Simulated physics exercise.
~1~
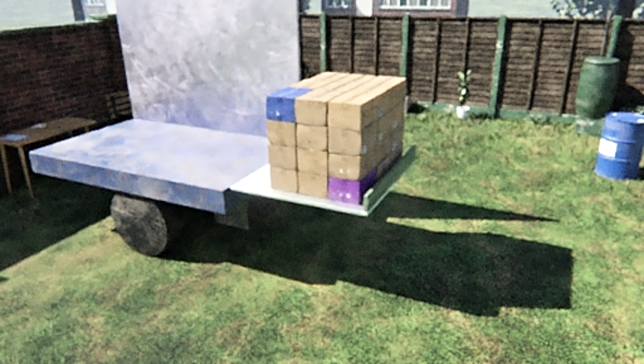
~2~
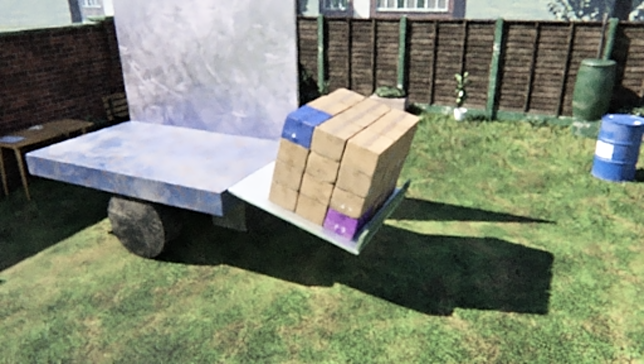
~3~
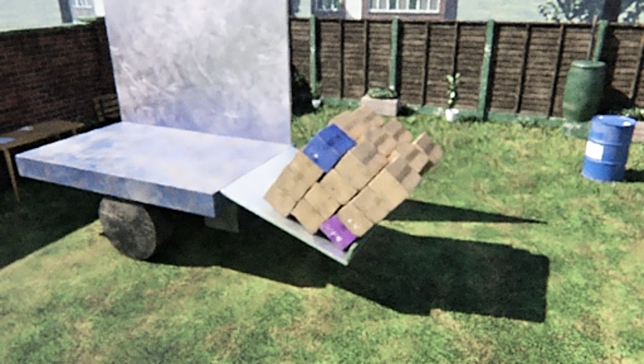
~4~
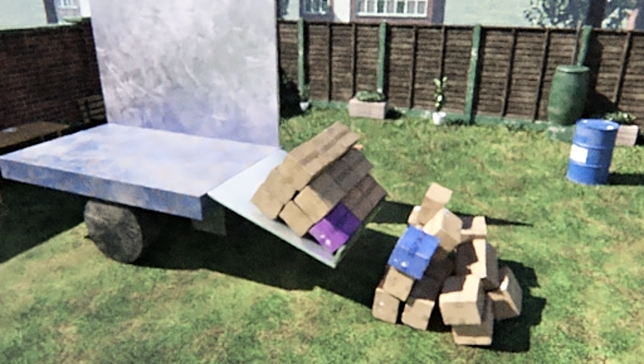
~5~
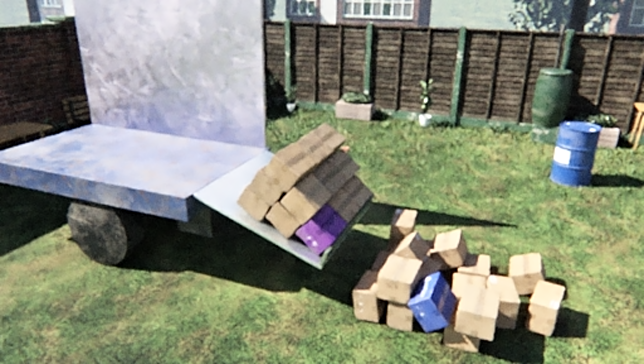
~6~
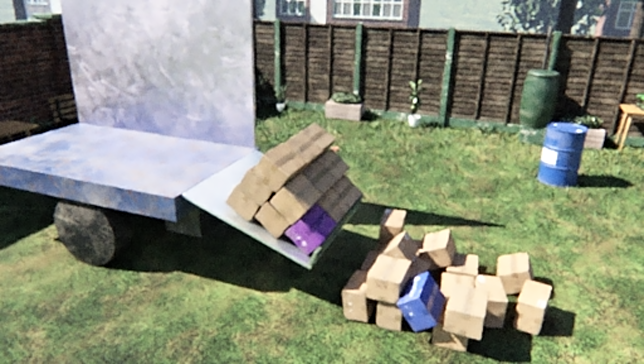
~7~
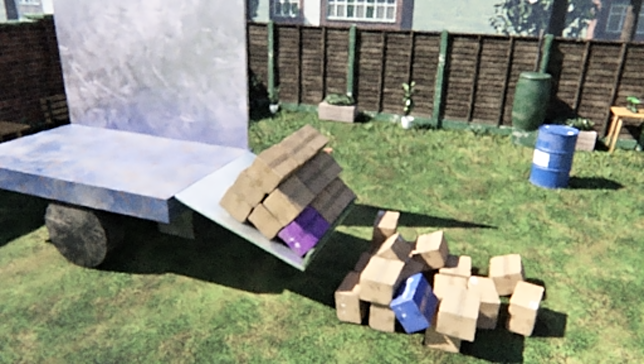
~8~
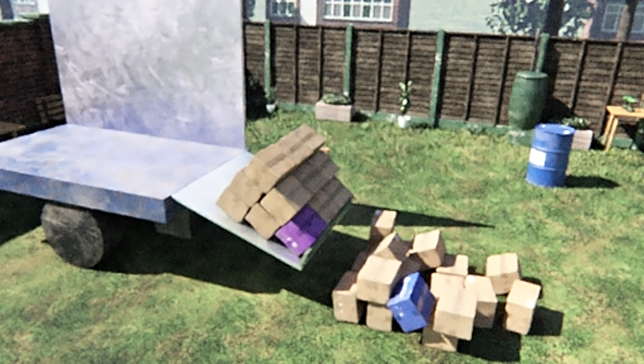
Fenced garden with stacked cartons on a tilting lorry tail lift, the upper ones tumbling onto grass, the rest staying aboard aslant.
